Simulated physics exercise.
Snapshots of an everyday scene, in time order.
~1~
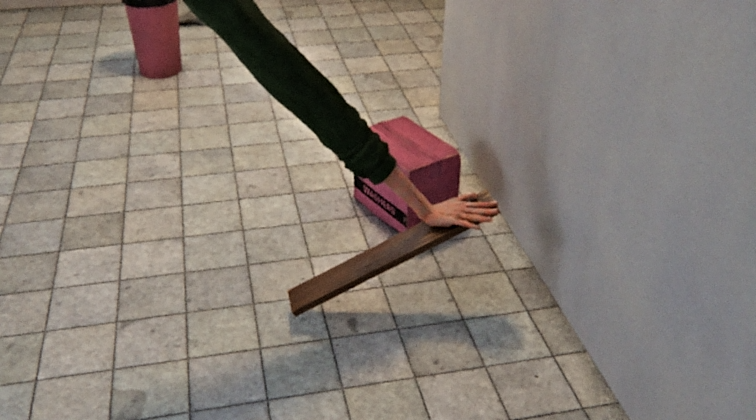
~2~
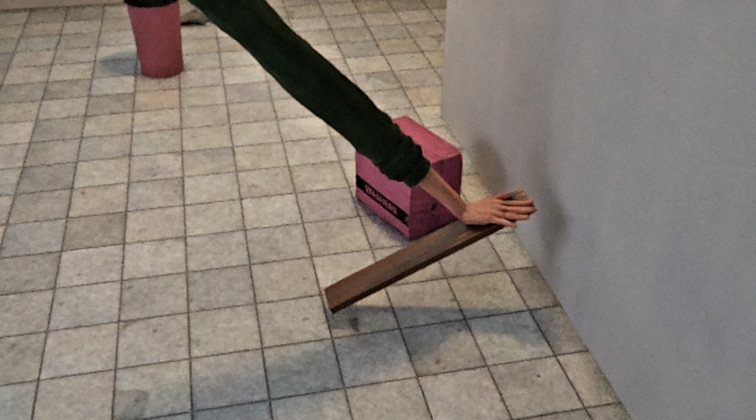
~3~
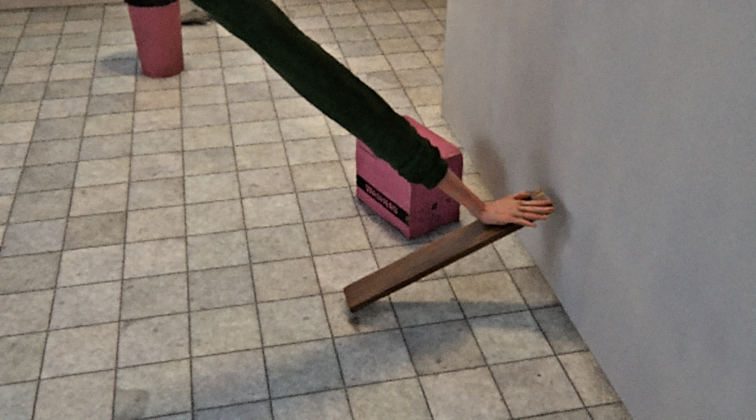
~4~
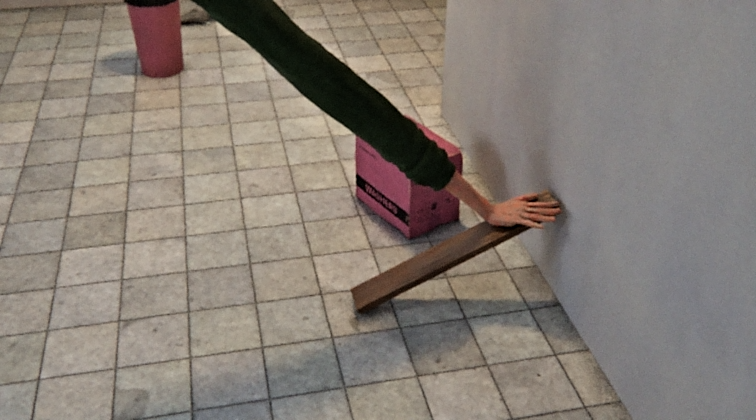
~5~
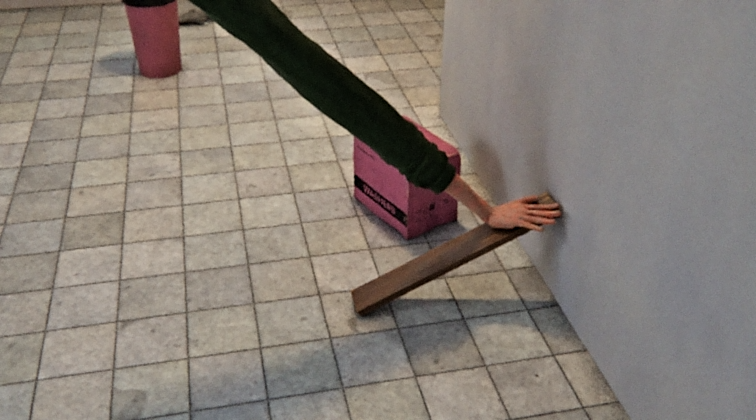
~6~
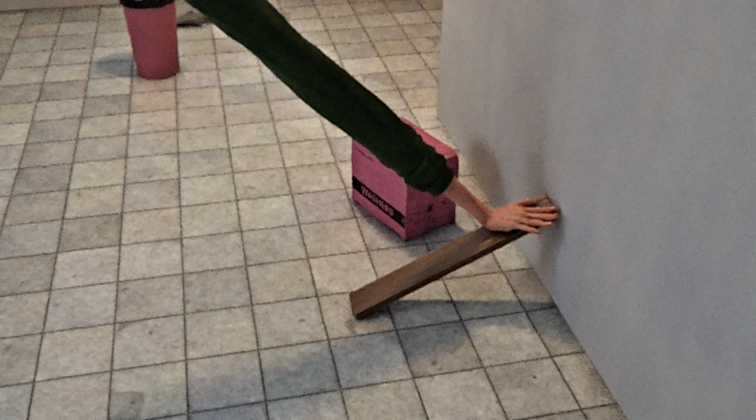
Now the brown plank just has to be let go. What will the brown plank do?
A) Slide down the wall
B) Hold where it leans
Slide down the wall.
Then, 0.30 s past the last view, brown plank leaning 10° more than when let go near (445, 272).
Then, 0.40 s past the last view, brown plank leaning 25° more than when let go near (441, 295).
Finally, moved from the start, brown plank; pink box still in place. Final places as the last picture's camera would see them, brown plank near (441, 294). The plank slides down.
